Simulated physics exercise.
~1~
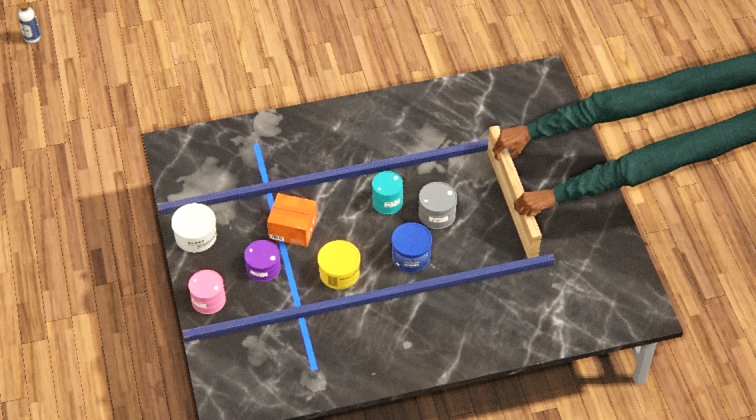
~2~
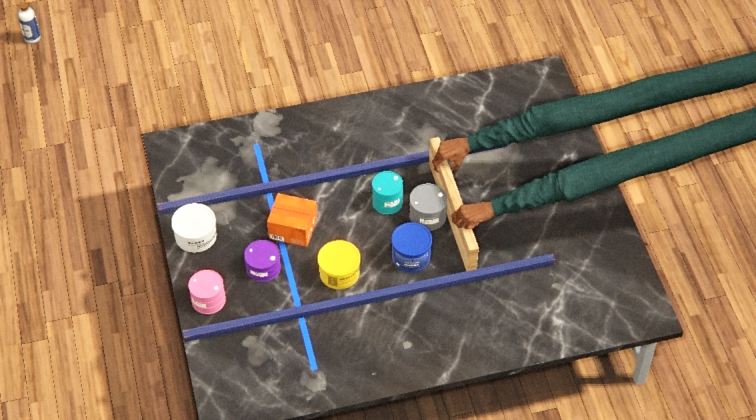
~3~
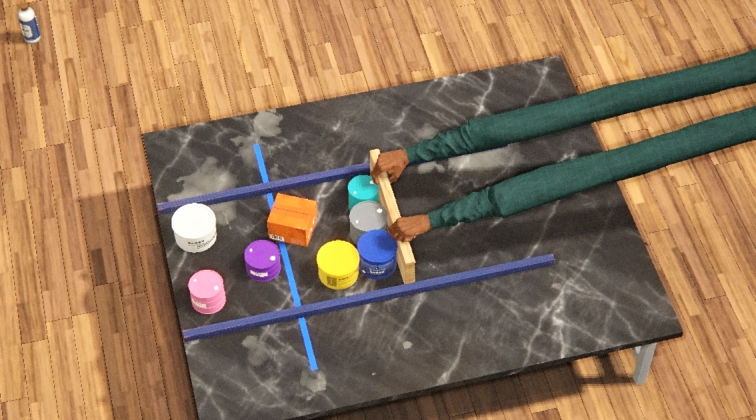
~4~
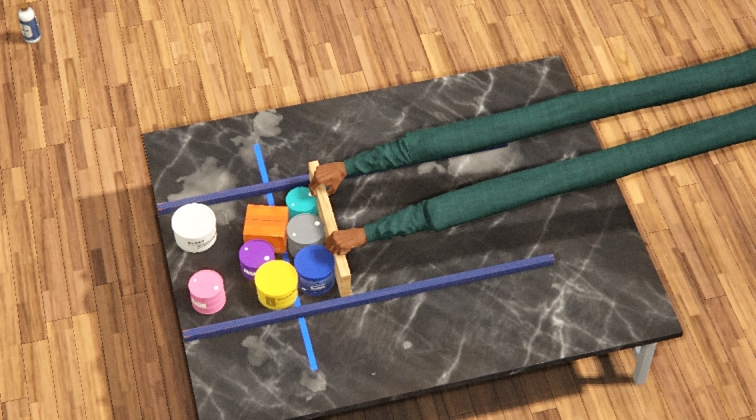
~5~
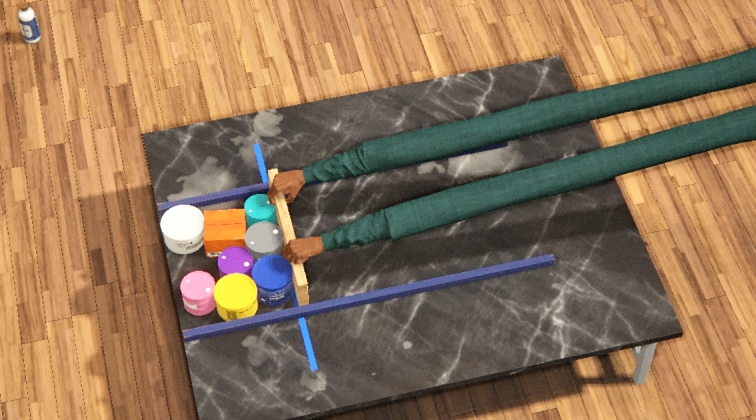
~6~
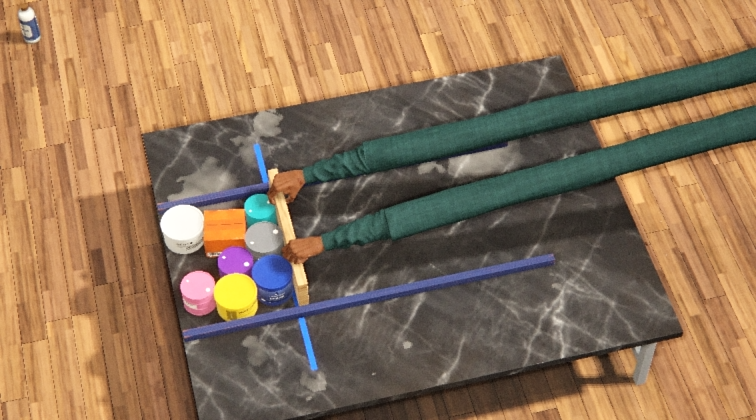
Two hands in green sleeves push a wooden plank leftward between two blue rails on a dark marbled table, gathering grey, blue and turquoise containers, then yellow, orange and the others. The plank stops near the blue tape line, with all the containers crowded together still on the table.
